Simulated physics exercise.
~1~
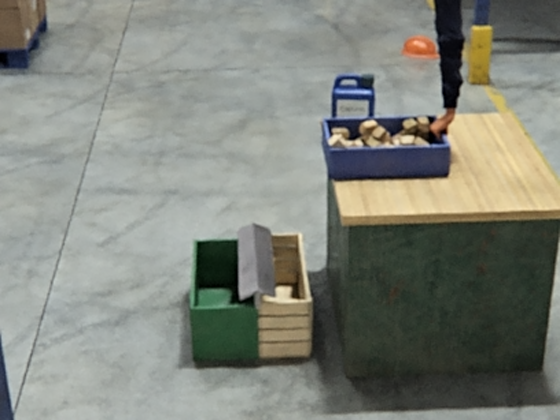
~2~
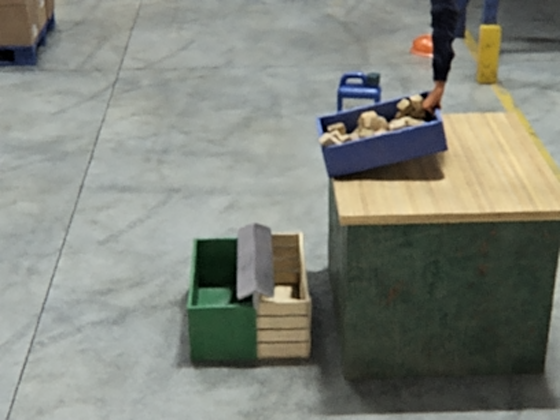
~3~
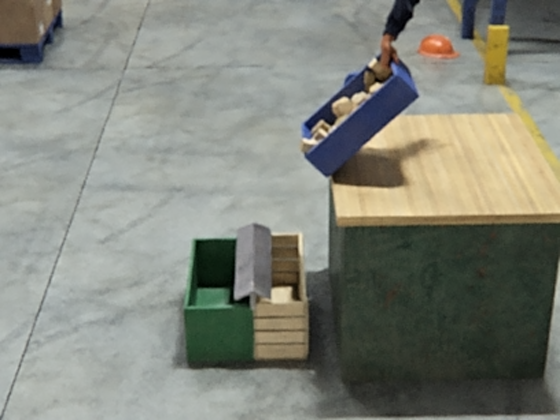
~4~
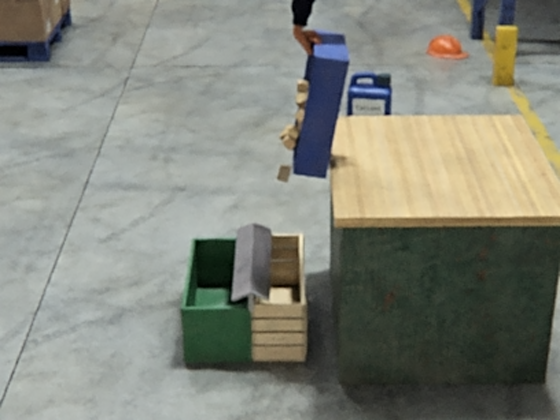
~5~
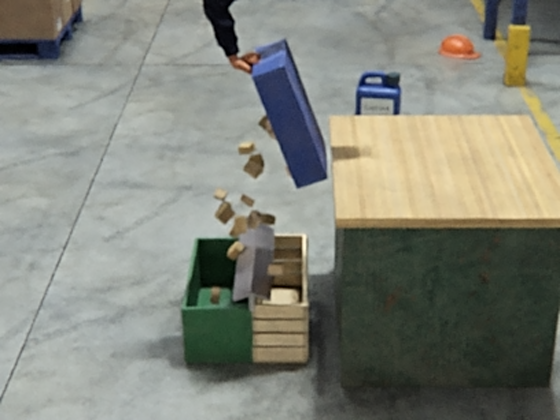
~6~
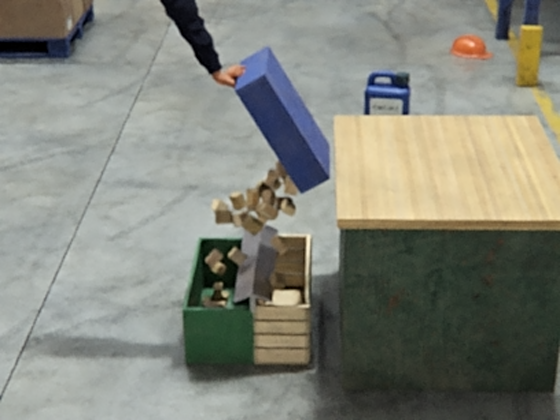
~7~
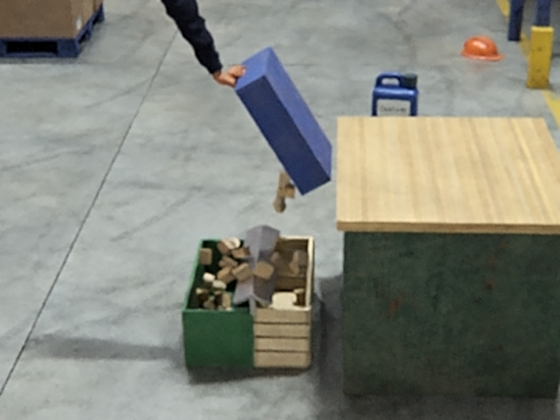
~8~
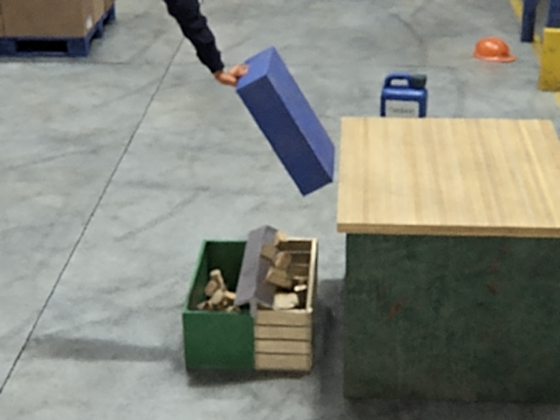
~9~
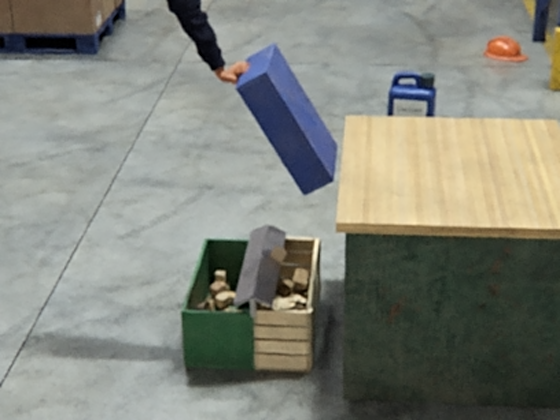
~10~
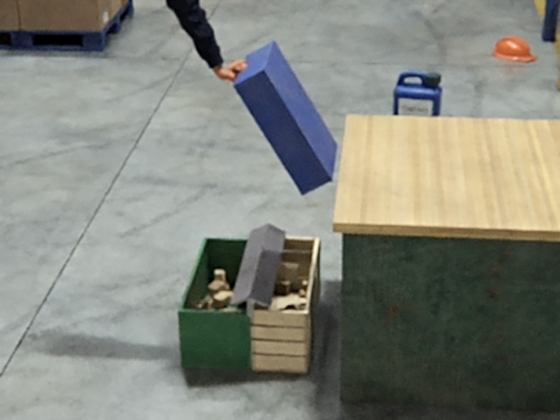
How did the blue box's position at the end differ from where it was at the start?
At the start the blue box sat level on the bench top, but by the end it was held steeply tipped in the air to the left of the bench, above the two containers on the floor.
